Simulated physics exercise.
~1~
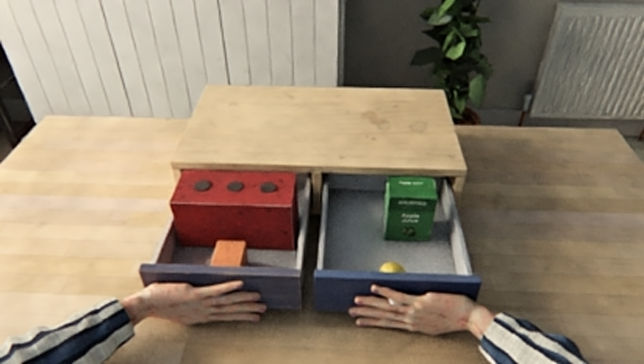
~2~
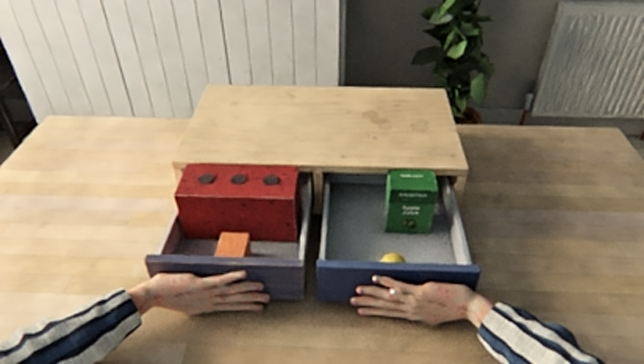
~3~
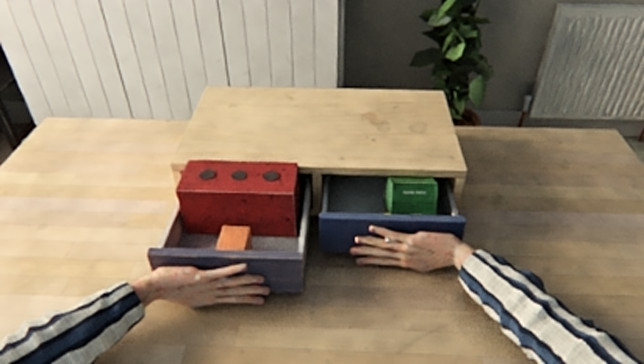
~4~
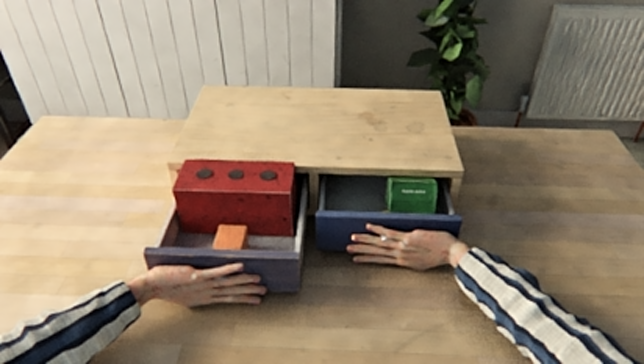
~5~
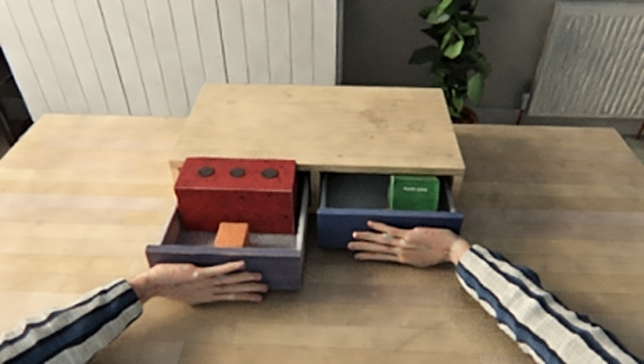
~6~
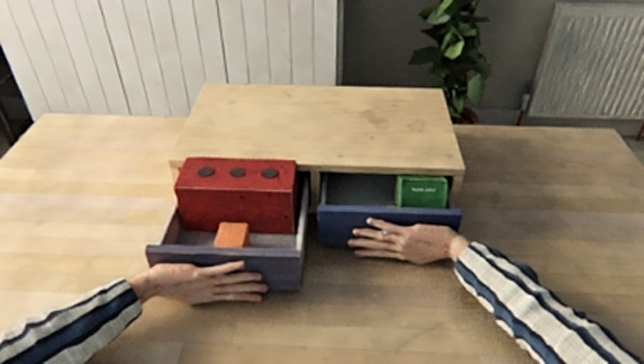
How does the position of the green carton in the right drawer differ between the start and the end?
At the start the green carton stands upright in the right drawer, and by the end it is lying on its side.
